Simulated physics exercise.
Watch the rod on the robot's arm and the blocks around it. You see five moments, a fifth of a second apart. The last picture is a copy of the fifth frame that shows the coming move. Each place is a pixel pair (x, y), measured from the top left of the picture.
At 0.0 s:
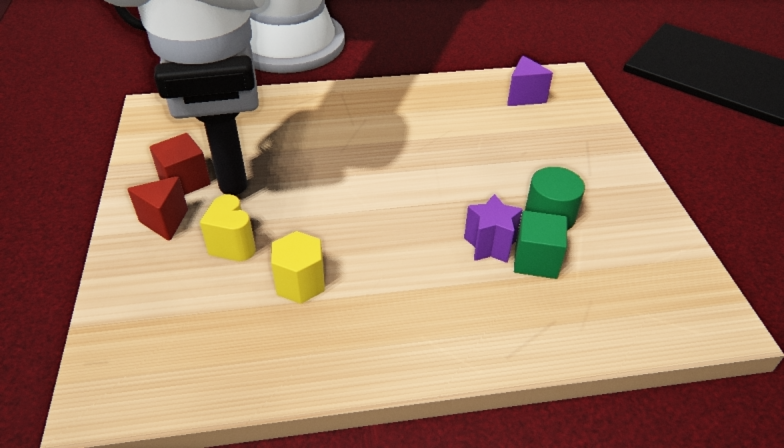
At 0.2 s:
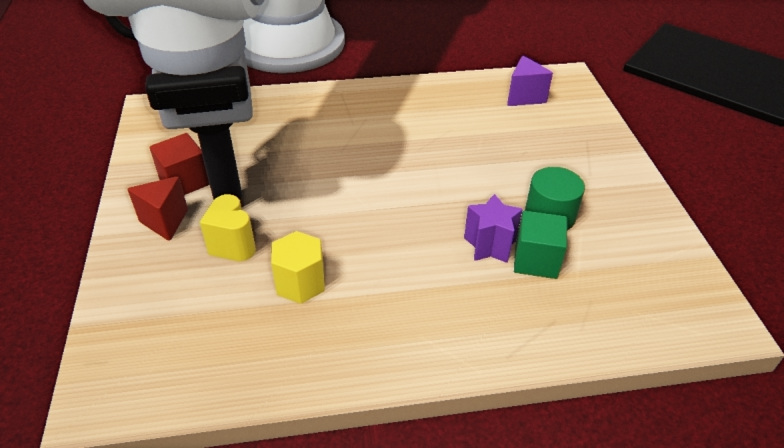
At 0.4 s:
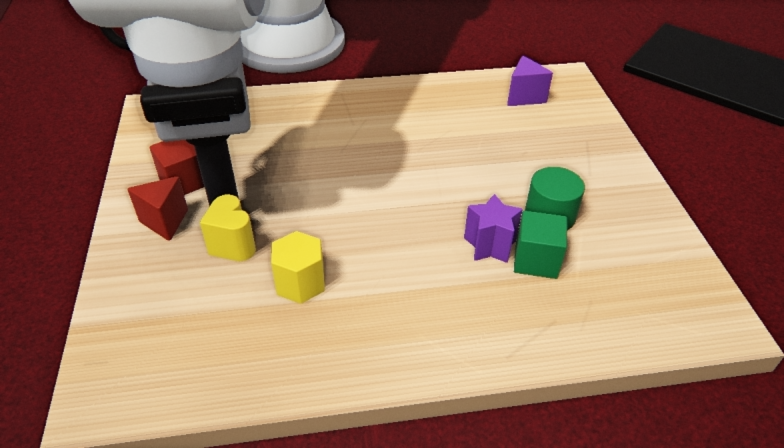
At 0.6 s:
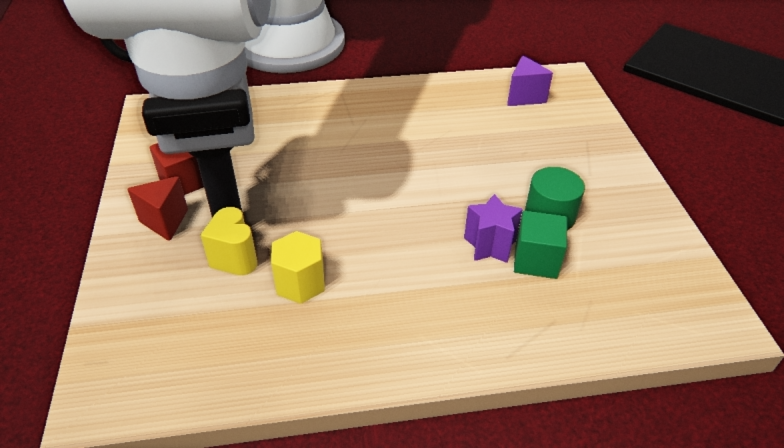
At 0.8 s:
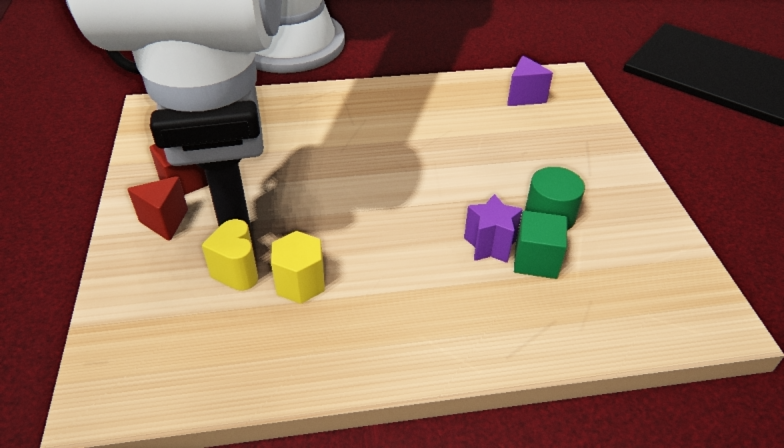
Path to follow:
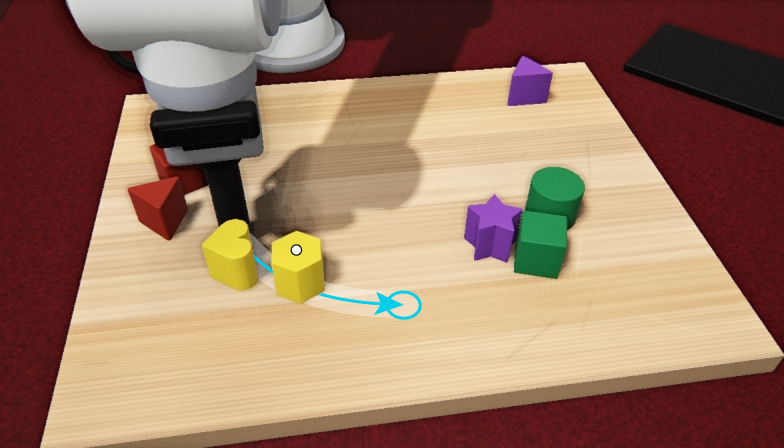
The footage shows a robot arm lowering its black rod behind a yellow heart block on a wooden board, then nudging it a short way toward the viewer, closer to the yellow hexagonal block, while the other blocks stay still.
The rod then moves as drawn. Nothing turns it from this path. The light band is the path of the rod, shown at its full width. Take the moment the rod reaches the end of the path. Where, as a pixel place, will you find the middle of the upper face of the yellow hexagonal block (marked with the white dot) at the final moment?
My estimate: (448, 272).
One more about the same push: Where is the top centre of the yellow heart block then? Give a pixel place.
It ends at (235, 264).
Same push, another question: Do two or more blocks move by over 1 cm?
Yes.
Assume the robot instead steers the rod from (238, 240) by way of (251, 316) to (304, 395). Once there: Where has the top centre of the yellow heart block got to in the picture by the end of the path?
Just about (216, 331).
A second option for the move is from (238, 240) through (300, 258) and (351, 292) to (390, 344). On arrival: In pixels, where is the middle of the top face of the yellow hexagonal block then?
(311, 279)
The drawn path runs from (238, 240) via (277, 275) and (335, 298), ending at (404, 305); the dot is on the yellow hexagonal block.
What follows on the original path. One third of the way, rod (276, 268); yellow heart block (235, 264), turned 70° clockwise; yellow hexagonal block (311, 256).
Two thirds of the way, rod (335, 291); yellow heart block (235, 264), turned 70° clockwise; yellow hexagonal block (376, 269), turned 45° anticlockwise.
At the end, rod (404, 298); red triangular piece not moved; yellow heart block (235, 264), turned 70° clockwise; yellow hexagonal block (448, 272), turned 55° anticlockwise.
